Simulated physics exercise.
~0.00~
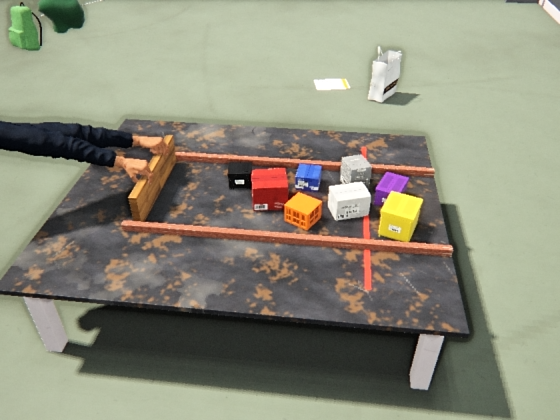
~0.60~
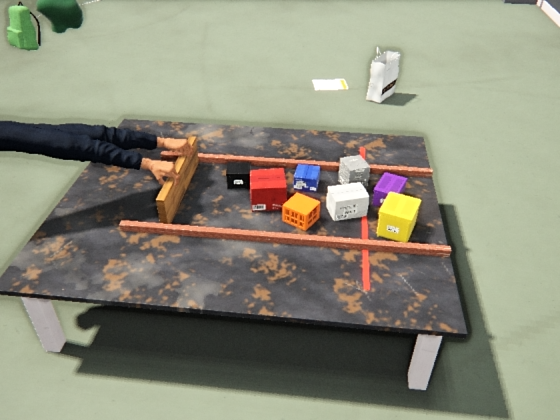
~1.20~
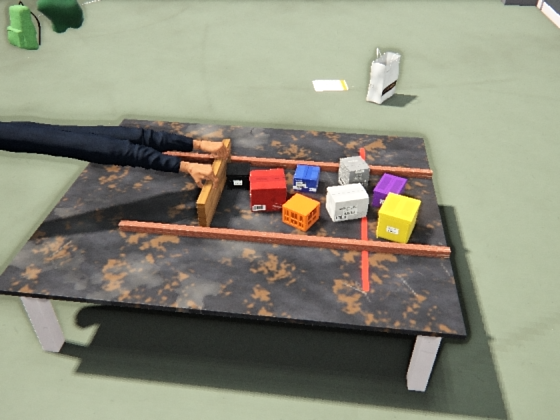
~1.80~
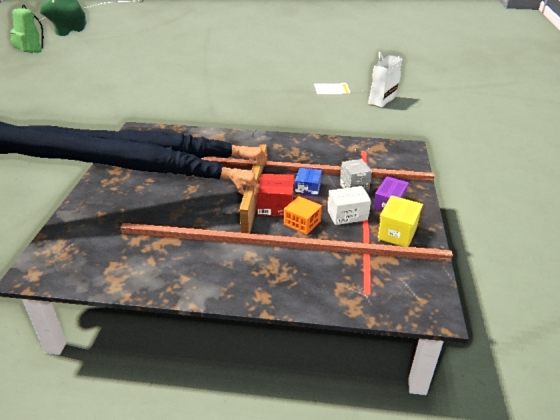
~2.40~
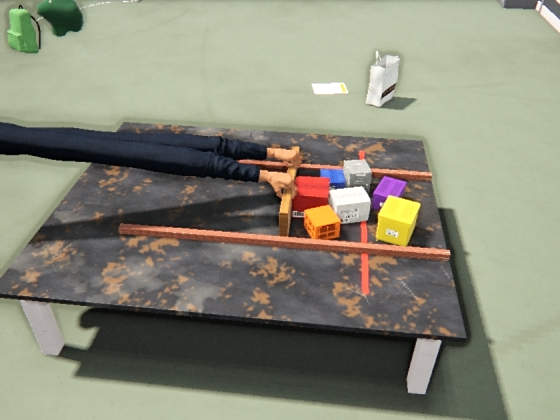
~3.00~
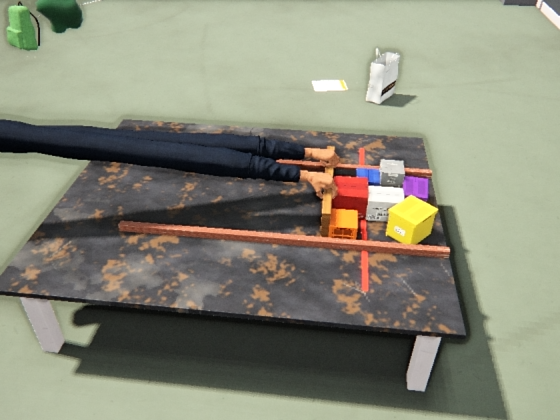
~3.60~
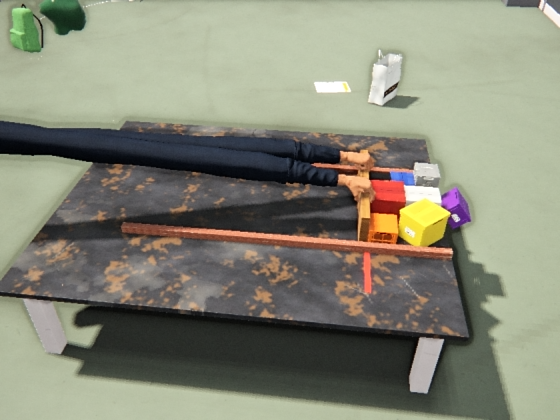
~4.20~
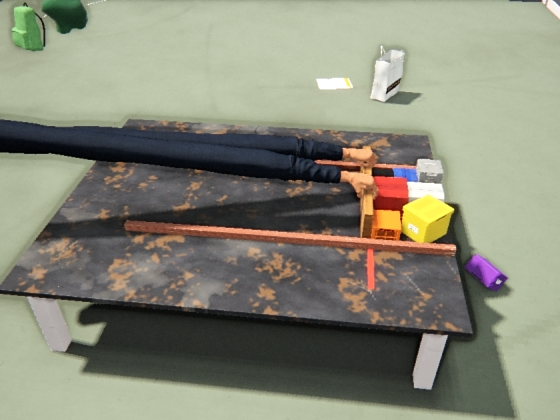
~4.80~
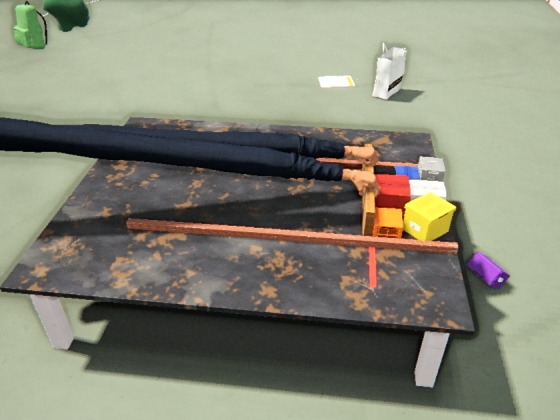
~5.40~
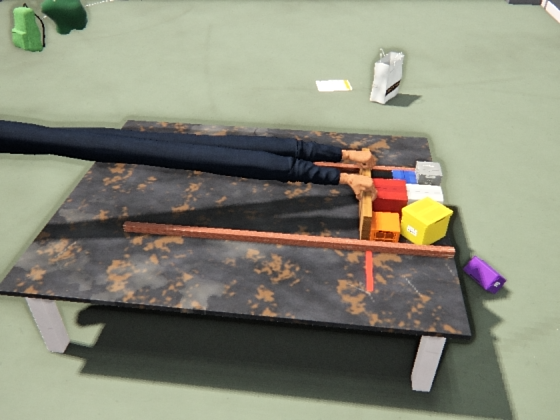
In the video, two hands push an upright plank rightward across a dark, mottled table, gathering a group of colourful boxes and sliding them toward the right edge. The purple one tips off and lands on the floor, while the plank stops and the others remain on the table.
